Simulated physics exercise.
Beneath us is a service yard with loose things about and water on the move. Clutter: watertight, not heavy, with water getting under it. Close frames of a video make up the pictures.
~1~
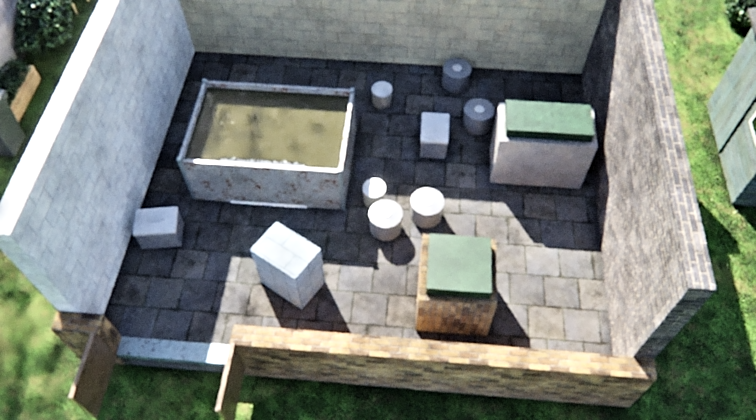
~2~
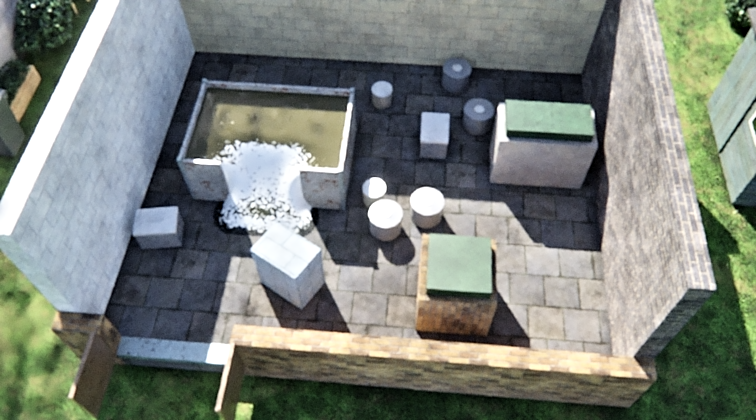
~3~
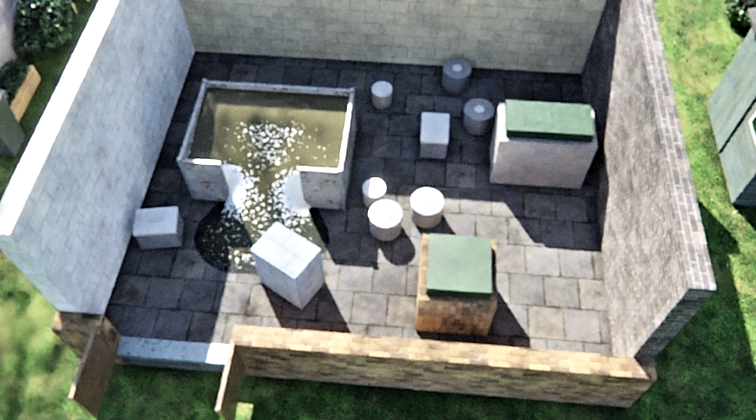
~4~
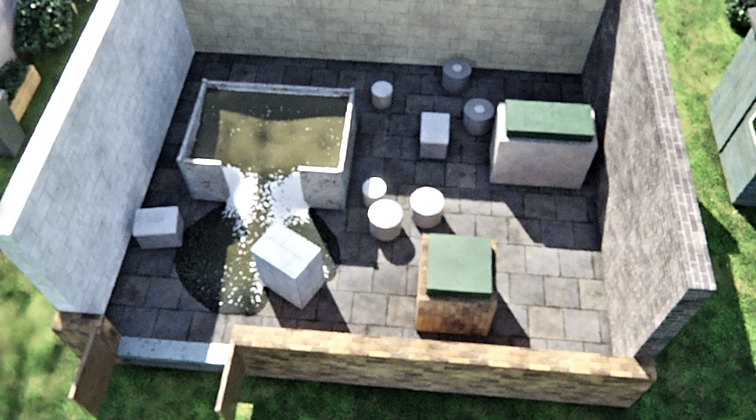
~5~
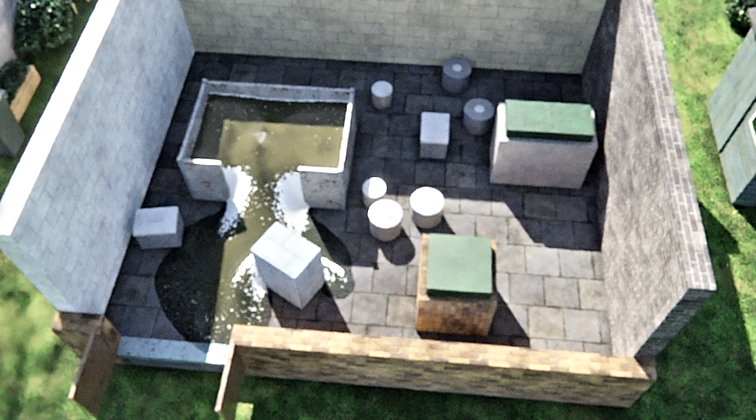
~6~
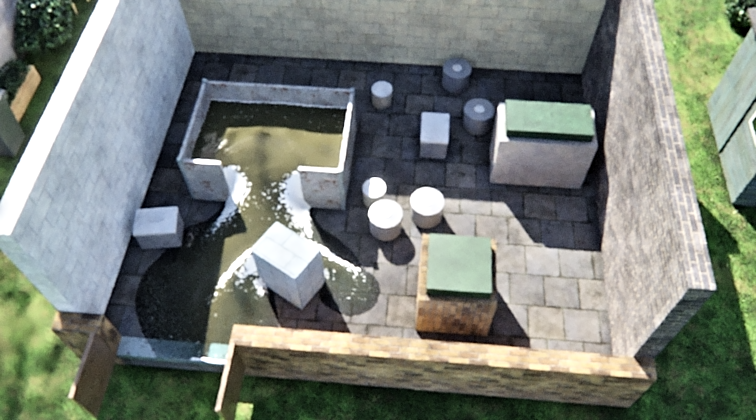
Water burst through the front of a raised stone tank in a walled yard, then spread over the paving and around a pale block toward the front wall, while the blocks and drums stayed put.
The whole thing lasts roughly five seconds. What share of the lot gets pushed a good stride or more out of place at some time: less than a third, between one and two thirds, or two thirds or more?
Less than a third.
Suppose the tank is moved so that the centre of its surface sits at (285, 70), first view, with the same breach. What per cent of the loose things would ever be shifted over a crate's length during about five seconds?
Around 20 in a hundred.
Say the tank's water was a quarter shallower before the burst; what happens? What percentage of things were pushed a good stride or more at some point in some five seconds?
Roughly 0 in a hundred.
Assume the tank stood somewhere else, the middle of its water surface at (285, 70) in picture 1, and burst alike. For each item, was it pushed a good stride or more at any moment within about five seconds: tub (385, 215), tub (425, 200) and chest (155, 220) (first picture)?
First never went far, then never went far, then displaced far.
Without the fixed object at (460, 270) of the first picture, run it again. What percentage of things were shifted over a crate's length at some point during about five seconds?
Near 10 in a hundred.
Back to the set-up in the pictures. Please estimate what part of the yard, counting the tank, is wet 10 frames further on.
It comes to some 40 in a hundred.
A moment on, 0 of 8 are well off their spots; 0 afloat.
Next, 0 of 8 are well off their spots; 0 afloat.
Later, 1 of 8 are well off their spots; 0 afloat.
In the end, 1 of 8 are well off their spots, and 1 have been at some point; 0 afloat.
